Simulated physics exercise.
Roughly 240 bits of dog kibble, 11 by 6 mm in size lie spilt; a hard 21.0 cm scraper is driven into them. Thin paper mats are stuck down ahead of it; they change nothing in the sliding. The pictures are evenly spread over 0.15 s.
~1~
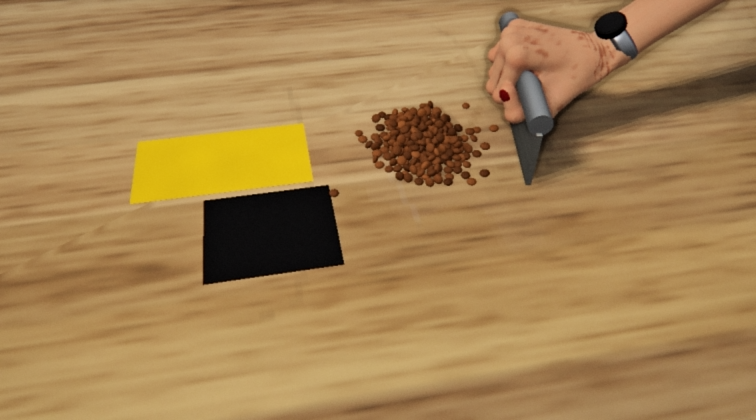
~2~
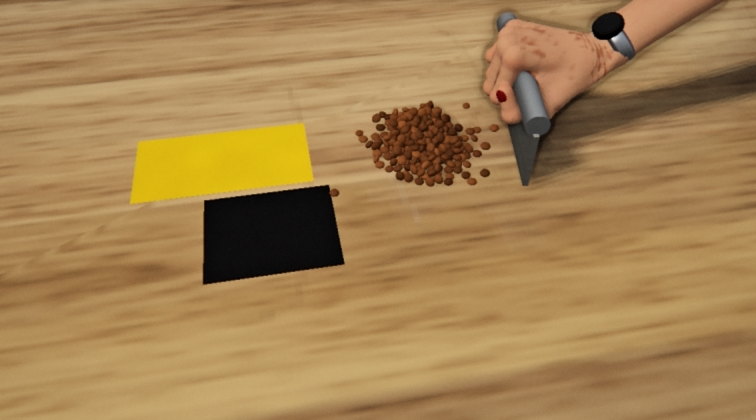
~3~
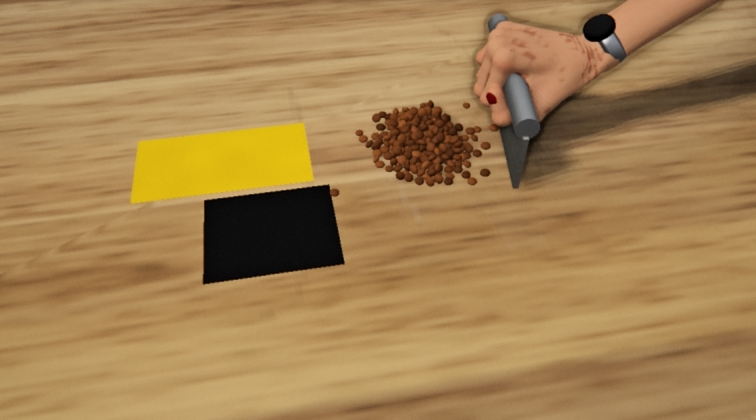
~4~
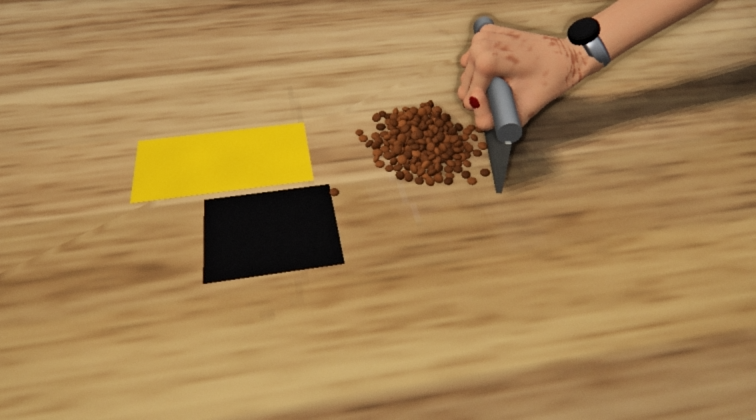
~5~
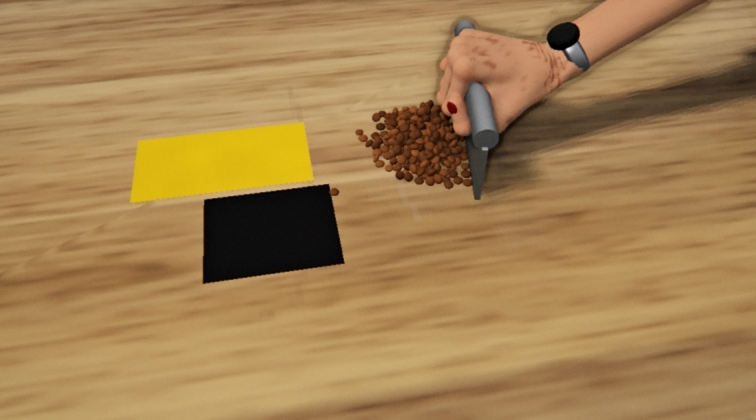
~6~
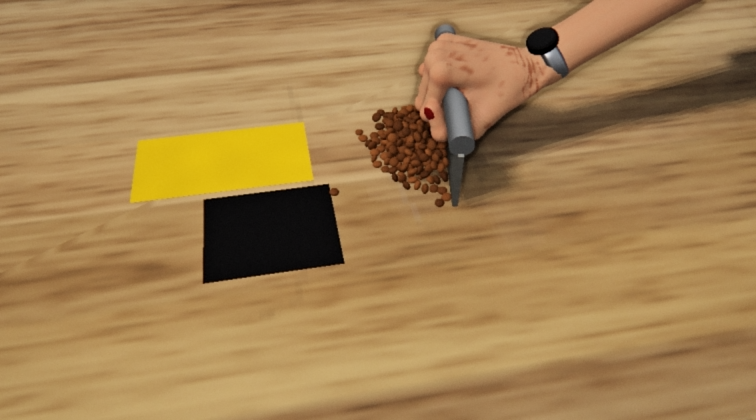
A hand wearing a watch held a gray scraper on a wooden surface and slid it left into a pile of brown kibble, bunching the pieces together near a yellow mat and a black mat.
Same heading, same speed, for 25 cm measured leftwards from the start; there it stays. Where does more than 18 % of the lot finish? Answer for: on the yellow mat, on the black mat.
On the yellow mat: Above; on the black mat: Above.
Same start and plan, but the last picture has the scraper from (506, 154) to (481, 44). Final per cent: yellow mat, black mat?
Yellow mat 40, black mat 40.
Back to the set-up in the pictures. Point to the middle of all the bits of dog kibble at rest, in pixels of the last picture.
Near (254, 169).
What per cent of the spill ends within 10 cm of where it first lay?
About 0 per cent.
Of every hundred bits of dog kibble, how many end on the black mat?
Roughly 25 per cent.
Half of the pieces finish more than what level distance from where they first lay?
Roughly 20 cm.
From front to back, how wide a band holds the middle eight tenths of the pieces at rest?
Roughly 18 cm.
Then, 0.16 s after the last picture, scraper 21 cm from its start, spill 18 cm wide; black mat 25 %, yellow mat 15 %, off the mats 65 %.
Then, 0.31 s after the last picture, scraper 25 cm from its start, spill 21 cm wide; black mat 30 %, yellow mat 50 %, off the mats 20 %.
Then, 0.46 s after the last picture, scraper 25 cm from its start, spill 22 cm wide; black mat 25 %, yellow mat 50 %, off the mats 25 %.
In the end, black mat 25 %, yellow mat 50 %, off the mats 25 %.
